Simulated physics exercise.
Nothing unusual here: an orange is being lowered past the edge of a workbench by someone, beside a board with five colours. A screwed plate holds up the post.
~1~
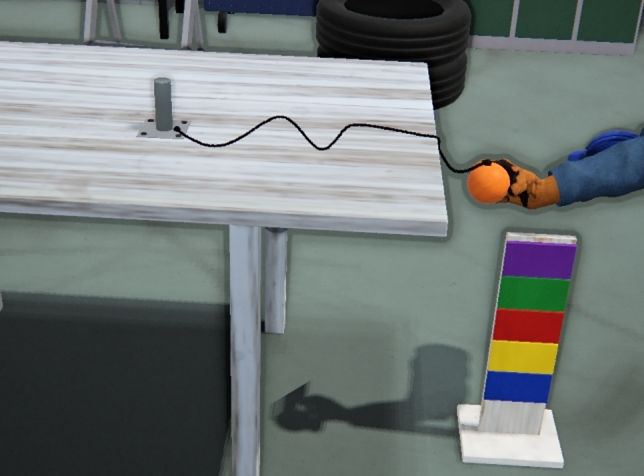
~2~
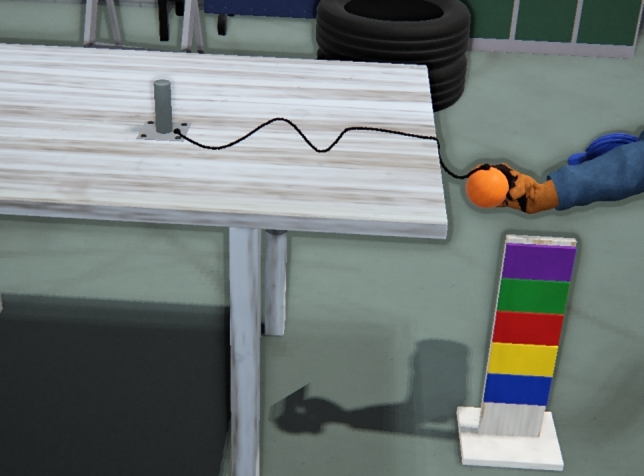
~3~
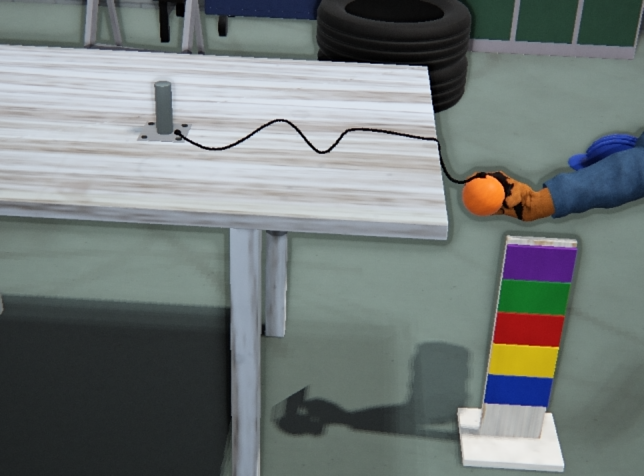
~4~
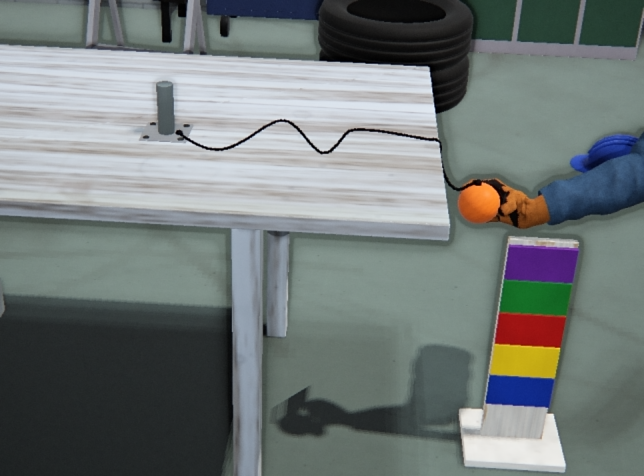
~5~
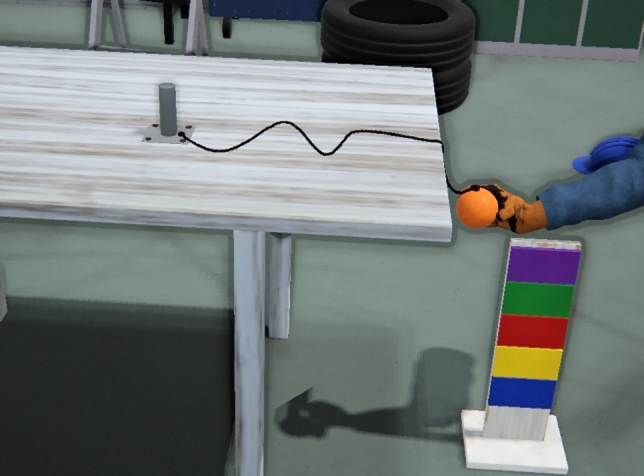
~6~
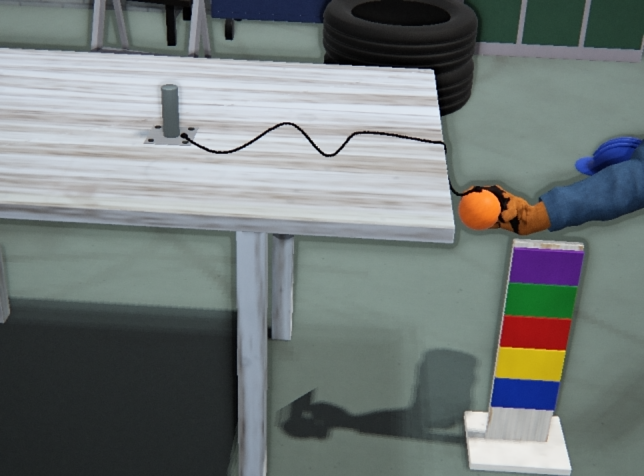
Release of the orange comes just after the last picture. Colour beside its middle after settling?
Yellow.
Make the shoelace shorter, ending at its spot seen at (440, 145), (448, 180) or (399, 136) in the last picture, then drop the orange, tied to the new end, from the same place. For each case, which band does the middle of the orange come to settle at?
Lab note - try 1: Green; try 2: Red; try 3: Purple.
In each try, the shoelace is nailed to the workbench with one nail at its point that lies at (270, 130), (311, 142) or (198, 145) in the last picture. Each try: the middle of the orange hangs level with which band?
For the first place it's red, for the second green, and for the third yellow.
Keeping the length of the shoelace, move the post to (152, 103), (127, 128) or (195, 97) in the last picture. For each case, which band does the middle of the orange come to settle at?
Red; red; yellow.
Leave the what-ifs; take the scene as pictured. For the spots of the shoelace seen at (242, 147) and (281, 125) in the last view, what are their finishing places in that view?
They go to (266, 139) and to (338, 142).
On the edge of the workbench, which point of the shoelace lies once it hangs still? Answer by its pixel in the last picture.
You'll find it close to (337, 153).
Early on, orange near (401, 343); level with yellow.
Midway, orange near (431, 359); level with yellow.
Finally, orange near (420, 358); level with yellow. At yellow.
